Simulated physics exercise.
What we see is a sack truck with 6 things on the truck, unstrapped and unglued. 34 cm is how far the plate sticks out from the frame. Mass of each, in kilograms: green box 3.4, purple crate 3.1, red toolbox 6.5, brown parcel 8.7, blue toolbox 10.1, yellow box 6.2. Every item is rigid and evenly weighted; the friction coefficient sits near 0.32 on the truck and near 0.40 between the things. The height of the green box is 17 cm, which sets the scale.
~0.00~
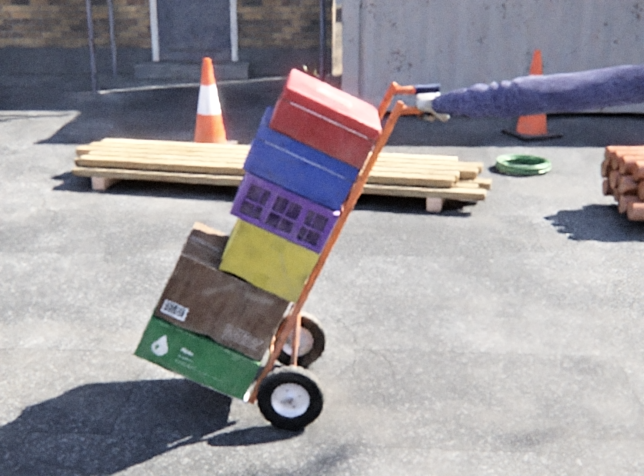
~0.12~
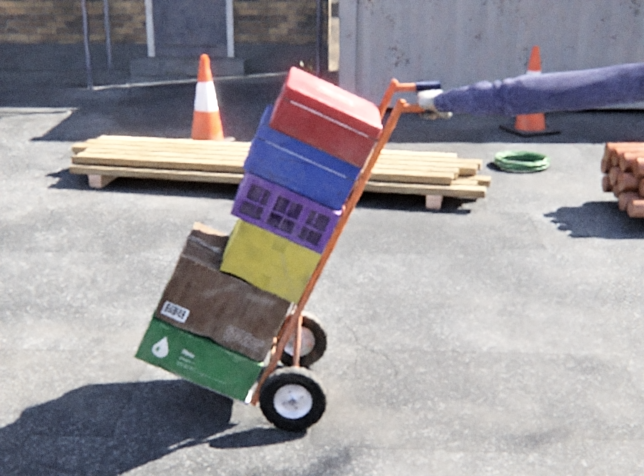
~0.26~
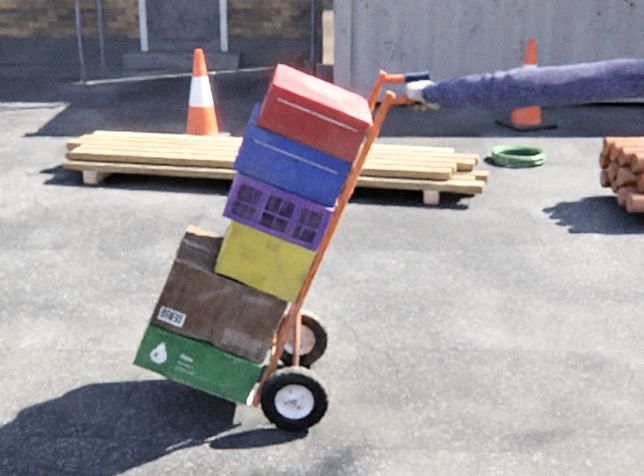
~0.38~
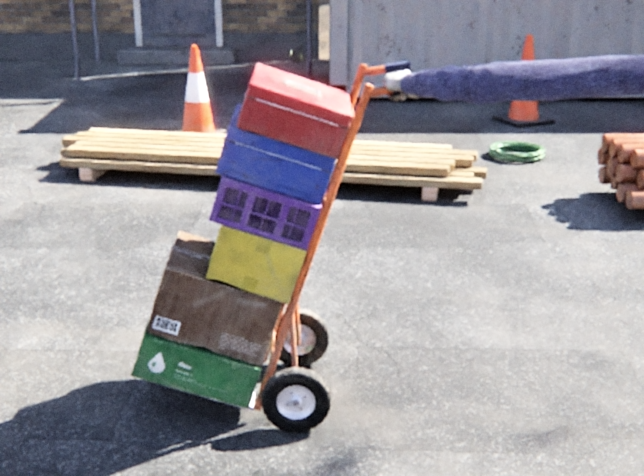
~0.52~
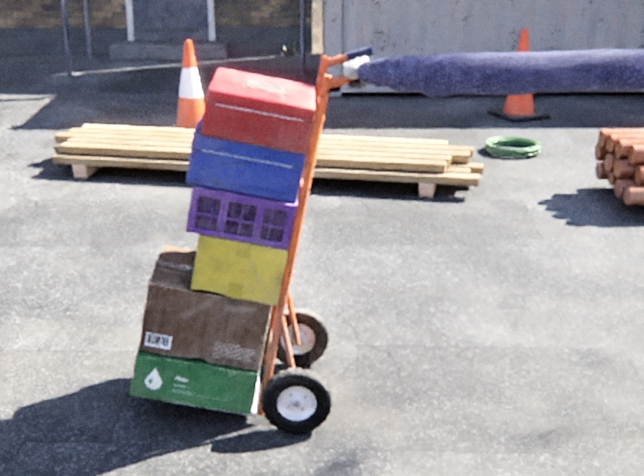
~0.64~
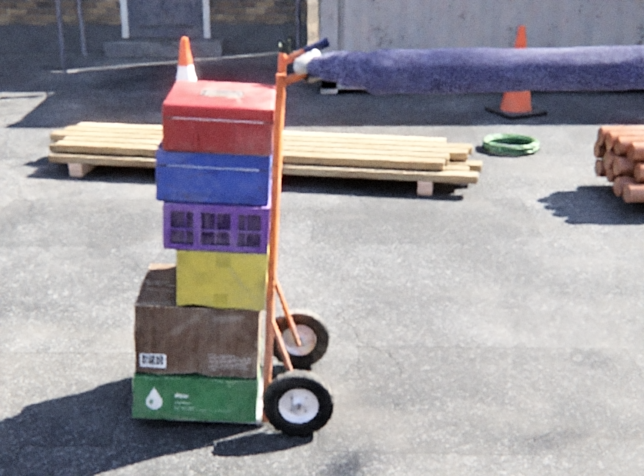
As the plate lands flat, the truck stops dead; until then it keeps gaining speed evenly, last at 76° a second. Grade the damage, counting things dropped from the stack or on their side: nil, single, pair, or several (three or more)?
Several.
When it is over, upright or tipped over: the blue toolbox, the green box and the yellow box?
In the last frame the blue toolbox does not stay up, the green box remains up and the yellow box does not stay up.
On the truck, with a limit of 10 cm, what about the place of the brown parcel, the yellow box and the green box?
In short, the brown parcel stays close to home, the yellow box leaves its position, the green box stays close to home.
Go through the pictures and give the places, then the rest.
The first frame shows truck 25° back; green box (205, 336); purple crate (287, 199).
The second frame shows truck 25° back; blue toolbox (303, 156); yellow box (273, 244).
The third frame shows truck 22° back; red toolbox (315, 112); brown parcel (225, 292).
The fourth frame shows truck 18° back; blue toolbox (278, 153); yellow box (259, 245).
The fifth frame shows truck 11° back; red toolbox (260, 109); brown parcel (210, 305).
The sixth frame shows truck 3° back; green box (201, 371); purple crate (220, 210).
By 0.94 s, truck upright; purple crate rocked 13° off its seat near (174, 209); green box rocked 6° off its seat near (198, 374); red toolbox rocked 13° off its seat.
By 1.44 s, truck upright; red toolbox and blue toolbox now dropped from the stack; purple crate rocked 61° off its seat near (127, 231); yellow box rocked 61° off its seat.
By 1.64 s, truck upright; purple crate now dropped from the stack; yellow box on its side.
When it is over (2.7 s), dropped from the stack, purple crate, red toolbox and blue toolbox; lying over on the truck, yellow box; the other 2 within 10 cm of the start. In the last view, green box near (205, 376), purple crate near (90, 358).
